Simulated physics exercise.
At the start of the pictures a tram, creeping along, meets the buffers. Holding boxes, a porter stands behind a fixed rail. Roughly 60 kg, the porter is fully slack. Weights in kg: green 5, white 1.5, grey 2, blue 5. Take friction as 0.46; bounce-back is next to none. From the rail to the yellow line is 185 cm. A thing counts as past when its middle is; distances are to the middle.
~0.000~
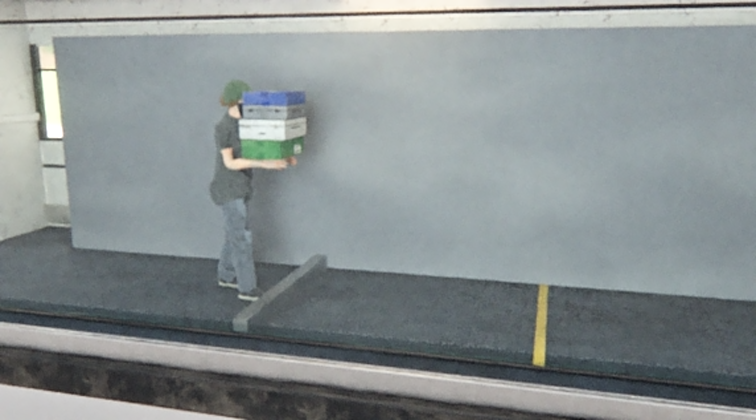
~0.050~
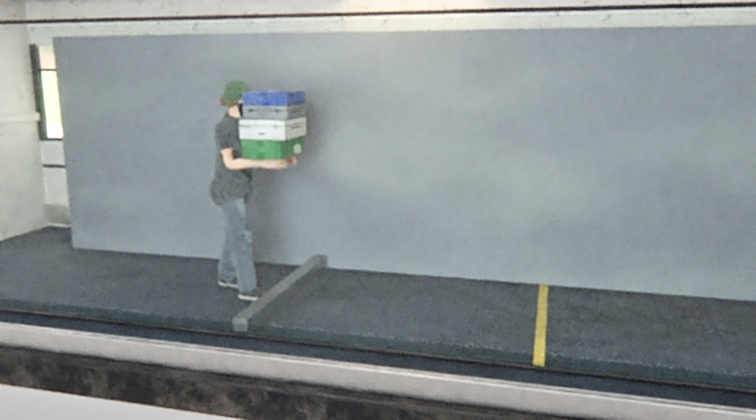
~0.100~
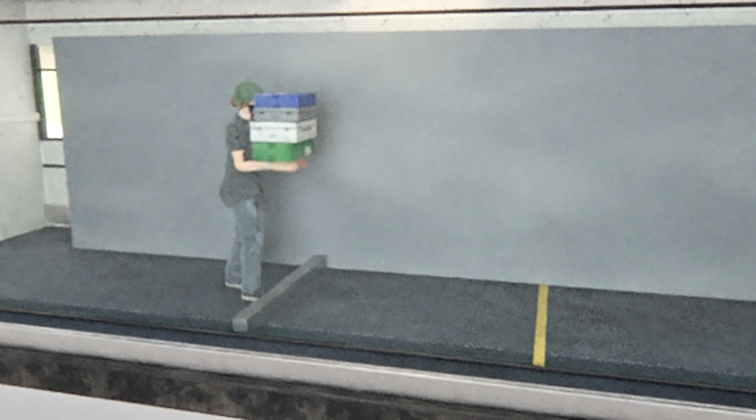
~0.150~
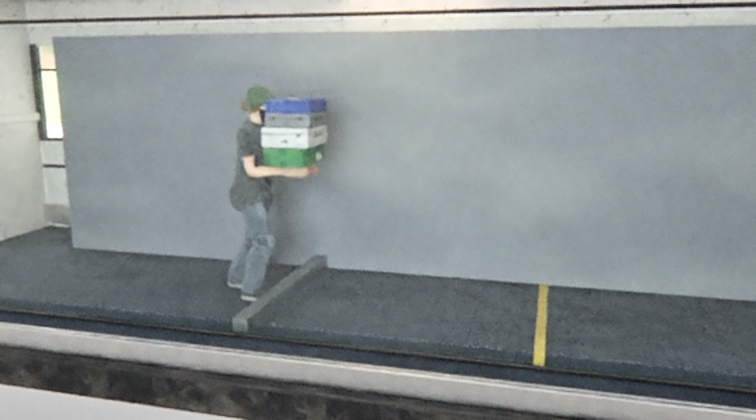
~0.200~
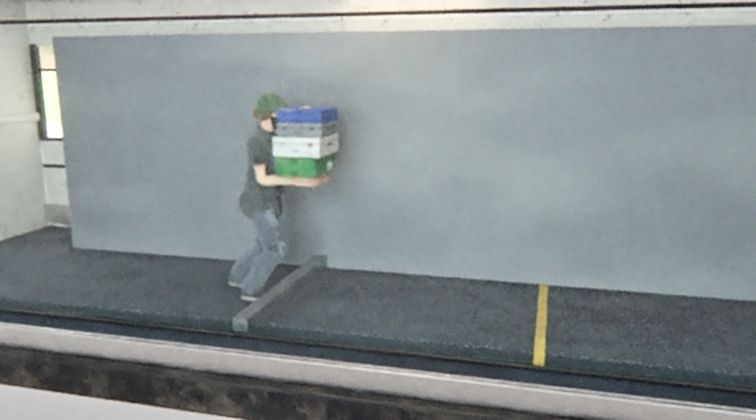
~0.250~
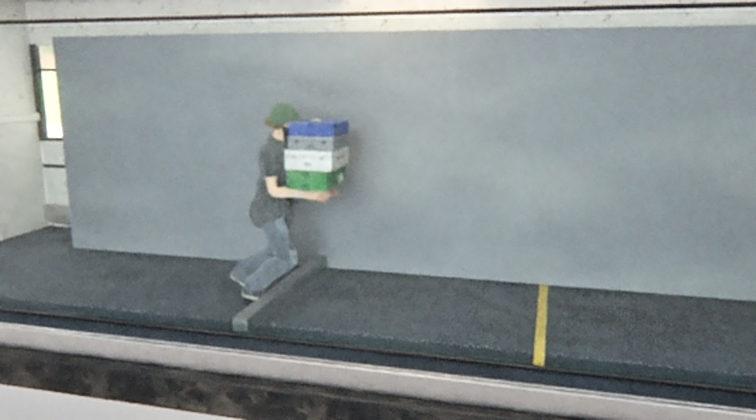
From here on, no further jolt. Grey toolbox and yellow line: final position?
Final spot: Nearer than the line.
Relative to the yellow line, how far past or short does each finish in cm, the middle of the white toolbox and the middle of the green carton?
Short side for both: White toolbox 80 cm, green carton 110 cm.
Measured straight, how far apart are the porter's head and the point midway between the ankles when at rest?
Distance head to ankle midpoint: Approx. 110 cm.
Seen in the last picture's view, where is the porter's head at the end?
(440, 267).
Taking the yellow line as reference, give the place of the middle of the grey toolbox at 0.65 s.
Position: Approx. 100 cm short.
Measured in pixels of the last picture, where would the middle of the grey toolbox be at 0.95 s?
In pixels of the last picture, somewhere around (425, 277).
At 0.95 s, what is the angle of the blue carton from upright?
Close to 40 degrees off upright.
After 0.45 s the grey toolbox is 120 cm short of the yellow line, tilted 10°, near (367, 224) in the last picture's view.
After 0.65 s the grey toolbox is 100 cm short of the yellow line, tilted 5°, near (395, 264) in the last picture's view.
After 0.95 s the grey toolbox is 78 cm short of the yellow line, tilted 40°, near (425, 277) in the last picture's view; the blue carton 70 cm short of the yellow line, tilted 40°.
Final state at 2.9 s, green carton stops short of the yellow line; white toolbox stops short of the yellow line; grey toolbox stops short of the yellow line; blue carton stops short of the yellow line; porter's head stops short of the yellow line.
